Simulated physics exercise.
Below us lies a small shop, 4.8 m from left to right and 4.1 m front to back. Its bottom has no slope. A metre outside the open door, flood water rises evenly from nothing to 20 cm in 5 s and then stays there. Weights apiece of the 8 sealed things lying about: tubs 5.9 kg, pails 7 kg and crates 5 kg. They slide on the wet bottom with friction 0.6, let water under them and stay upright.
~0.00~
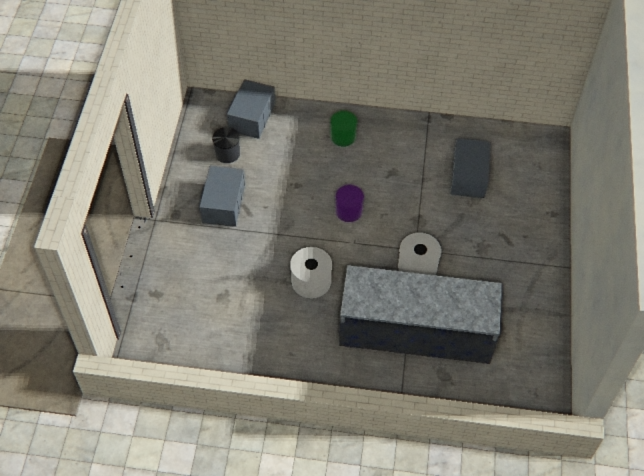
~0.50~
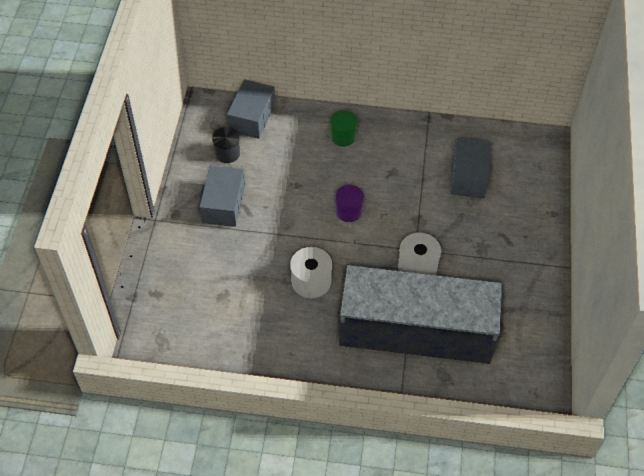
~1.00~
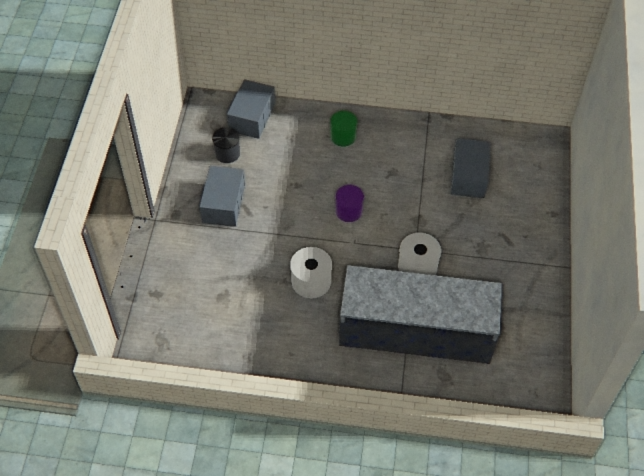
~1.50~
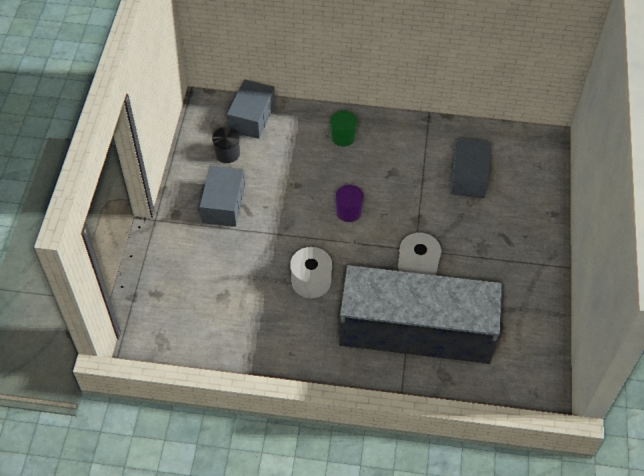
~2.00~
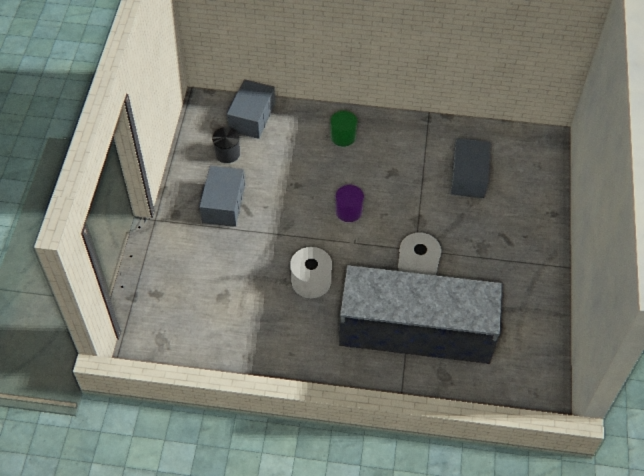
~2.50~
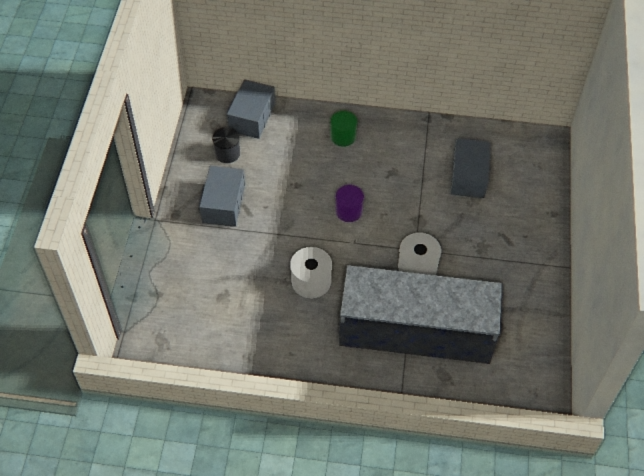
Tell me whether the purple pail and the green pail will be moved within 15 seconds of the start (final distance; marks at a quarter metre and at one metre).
Purple pail gets carried off; green pail gets carried off.
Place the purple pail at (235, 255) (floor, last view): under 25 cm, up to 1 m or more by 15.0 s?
It ends far away.
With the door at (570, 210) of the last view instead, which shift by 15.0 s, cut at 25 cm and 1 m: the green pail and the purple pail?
In that case the green pail travels far, the purple pail gets carried off.
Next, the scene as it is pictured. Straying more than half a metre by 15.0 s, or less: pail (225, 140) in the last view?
Answer: Short of it.
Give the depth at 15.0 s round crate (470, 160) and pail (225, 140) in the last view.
About 13 and 8 cm.
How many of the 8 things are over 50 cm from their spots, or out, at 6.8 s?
I count 1.
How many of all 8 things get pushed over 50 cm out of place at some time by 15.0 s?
I count 7.
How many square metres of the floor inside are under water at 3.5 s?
About 1.5 m2.
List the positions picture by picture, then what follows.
In the first picture, the purple pail at (350, 196) rests on the ground; the green pail at (344, 121) rests on the ground; 0.0 m2 under water; 0 of 8 have shifted.
In the second picture, the purple pail at (350, 196), on the bottom; the green pail at (344, 121) rests on the ground; water covers 0.0 m2; 0 of 8 have shifted.
In the third picture, the purple pail at (350, 196) rests on the ground; the green pail at (344, 121), on the bottom; water covers 0.0 m2; 0 of 8 have shifted.
In the fourth picture, the purple pail at (350, 196), on the bottom; the green pail at (344, 121) rests on the ground; 0.0 m2 under water; 0 of 8 have shifted.
In the fifth picture, the purple pail at (350, 196), on the bottom; the green pail at (344, 121) rests on the ground; 0.0 m2 under water; 0 of 8 have shifted.
In the sixth picture, the purple pail at (350, 196), on the bottom; the green pail at (344, 121) rests on the ground; 0.3 m2 under water; 0 of 8 have shifted.
After 3.5 s the purple pail is near (350, 196), 0.0 m from its start, aground; the green pail is near (344, 121), 0.0 m from its start, aground; 0 afloat.
After 6.8 s the purple pail is near (351, 195), 0.0 m from its start, aground; the green pail is near (344, 121), 0.0 m from its start, aground; 1 afloat.
After 11.0 s the purple pail is near (381, 175), 0.5 m from its start, aground; the green pail is near (344, 121), 0.0 m from its start, aground; 5 afloat.
After 15.0 s the purple pail is near (239, 114), 1.8 m from its start, afloat; the green pail is near (200, 81), 1.8 m from its start, afloat; 7 afloat.
